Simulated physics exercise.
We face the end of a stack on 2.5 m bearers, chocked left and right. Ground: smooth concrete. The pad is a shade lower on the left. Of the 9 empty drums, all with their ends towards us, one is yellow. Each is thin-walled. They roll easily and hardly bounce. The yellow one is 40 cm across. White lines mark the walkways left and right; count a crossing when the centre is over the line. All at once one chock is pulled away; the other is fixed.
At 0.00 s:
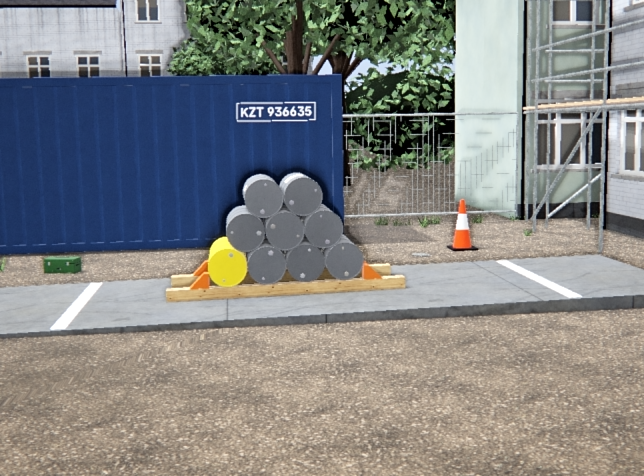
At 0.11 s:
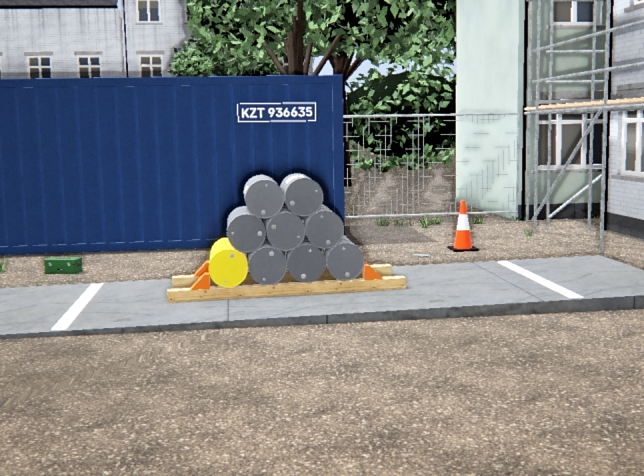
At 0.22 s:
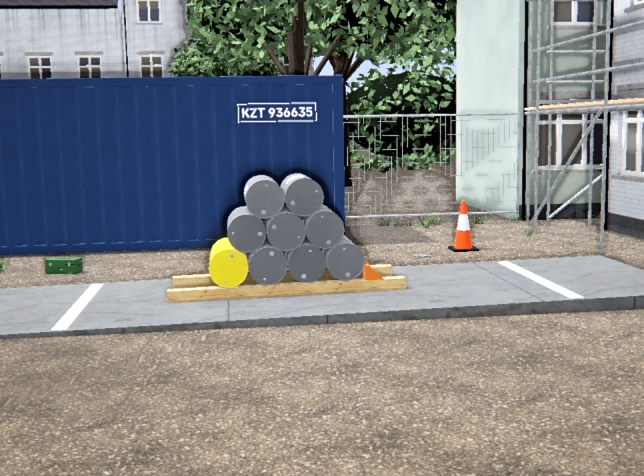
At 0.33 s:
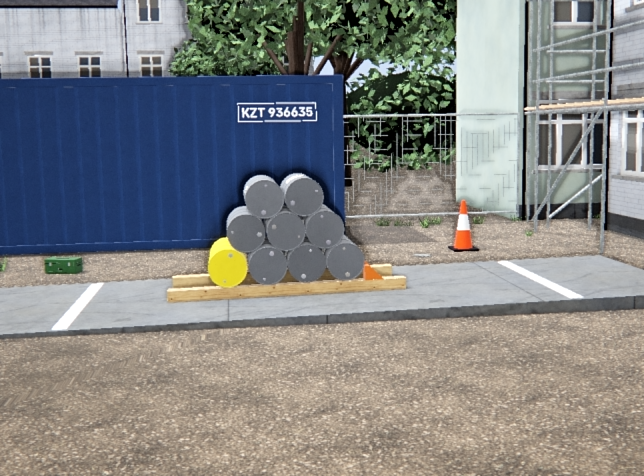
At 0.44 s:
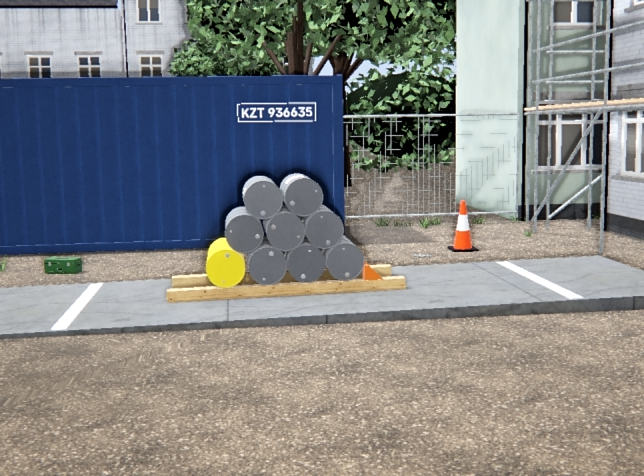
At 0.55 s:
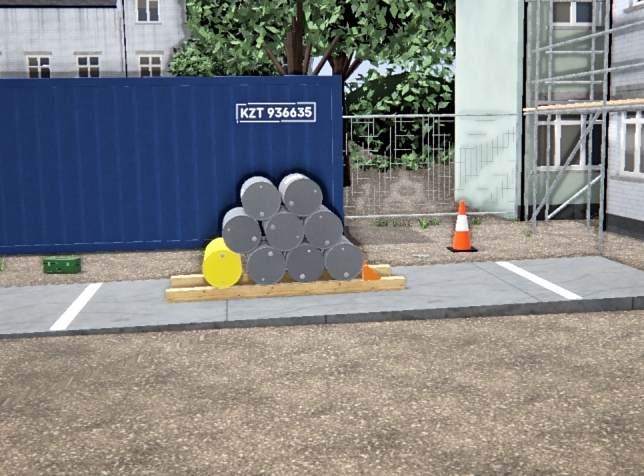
Yellow drum at the lower left of a stack of grey drums edging slightly left after the left orange chock disappears.
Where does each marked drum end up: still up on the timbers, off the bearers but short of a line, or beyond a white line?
Yellow is left beyond a white line.
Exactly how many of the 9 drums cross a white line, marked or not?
The count is 5.
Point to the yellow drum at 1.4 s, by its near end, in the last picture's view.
At about (165, 272).
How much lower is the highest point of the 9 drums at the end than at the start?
About 35 cm.
After 1.4 s, yellow is on the bearers, 5 cm from the bearers' left end, rolling left; 0 over a line so far.
After 2.4 s, yellow is past the left line; 1 over a line so far.
At rest (9.3 s), yellow is past the left line; 5 over a line so far.
